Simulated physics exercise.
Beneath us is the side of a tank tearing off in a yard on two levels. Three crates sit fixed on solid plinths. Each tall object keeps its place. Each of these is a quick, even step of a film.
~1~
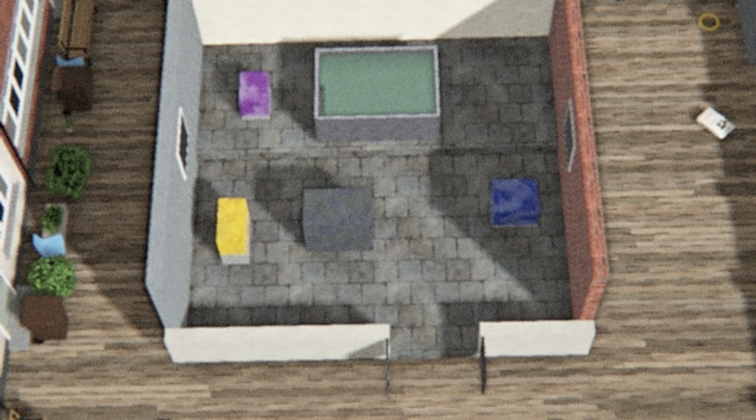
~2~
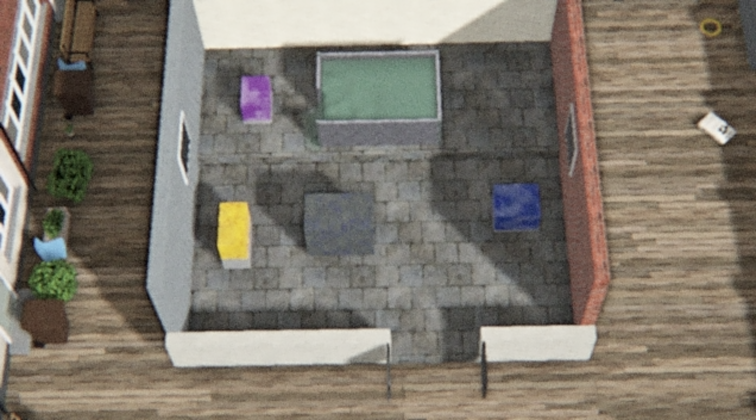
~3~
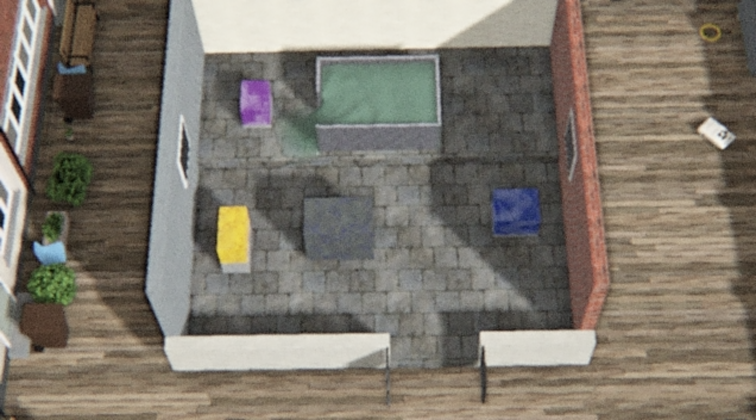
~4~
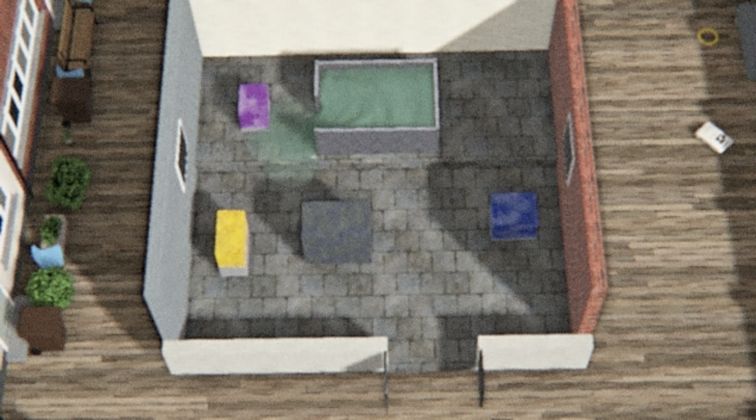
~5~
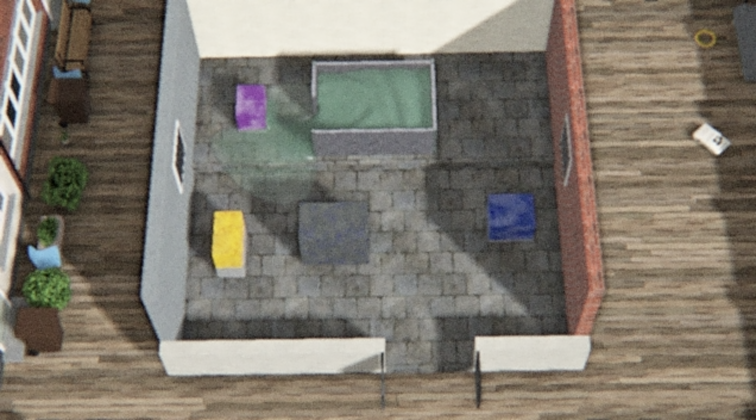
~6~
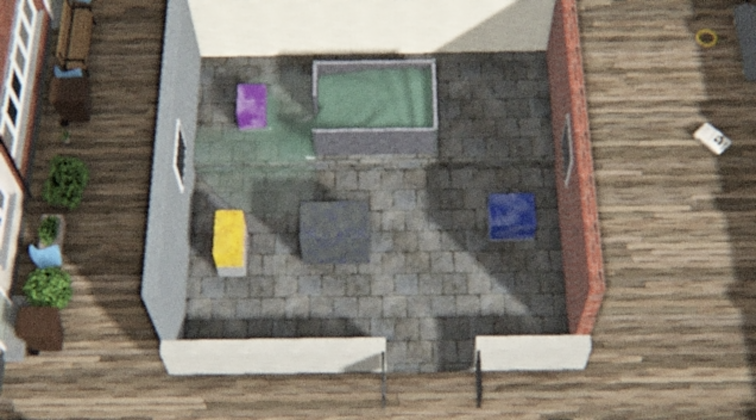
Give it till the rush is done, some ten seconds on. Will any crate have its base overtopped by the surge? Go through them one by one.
Each in turn: The blue crate is overtopped, the purple crate is overtopped, the yellow crate is spared.
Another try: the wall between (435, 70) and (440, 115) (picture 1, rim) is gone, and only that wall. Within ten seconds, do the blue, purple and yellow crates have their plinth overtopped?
Here goes: Blue crate - hit; purple crate - left alone; yellow crate - left alone.
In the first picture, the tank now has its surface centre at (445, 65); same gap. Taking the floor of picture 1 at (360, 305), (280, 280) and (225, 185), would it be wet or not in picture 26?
First unwetted; next drenched; last drenched.
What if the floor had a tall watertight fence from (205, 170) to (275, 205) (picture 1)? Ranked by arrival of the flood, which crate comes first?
The purple-painted one.
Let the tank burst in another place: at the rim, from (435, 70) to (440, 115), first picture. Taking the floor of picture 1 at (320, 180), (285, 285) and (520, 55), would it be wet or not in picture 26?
In turn: Free of water, dry, awash.
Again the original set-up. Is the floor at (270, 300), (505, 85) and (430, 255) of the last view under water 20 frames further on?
Going through them in order, I'd call them drenched, clear and clear.
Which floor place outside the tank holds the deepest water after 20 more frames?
Deepest spot: Around (183, 347).
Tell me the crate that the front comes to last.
Coming in last, the blue crate.
A moment on, water covers 20 % of the floor; the blue crate not reached, the purple crate water round its plinth, the yellow crate water round its plinth.
Next, water covers 30 % of the floor; the blue crate not reached, the purple crate water round its plinth, the yellow crate water round its plinth.
Then, water covers 40 % of the floor; the blue crate not reached, the purple crate water round its plinth, the yellow crate water round its plinth.
Later, water covers 75 % of the floor; the blue crate water round its plinth, the purple crate water round its plinth, the yellow crate water round its plinth.
In the end, water covers 95 % of the floor; the blue crate was topped, the purple crate was topped, the yellow crate stayed above the water.
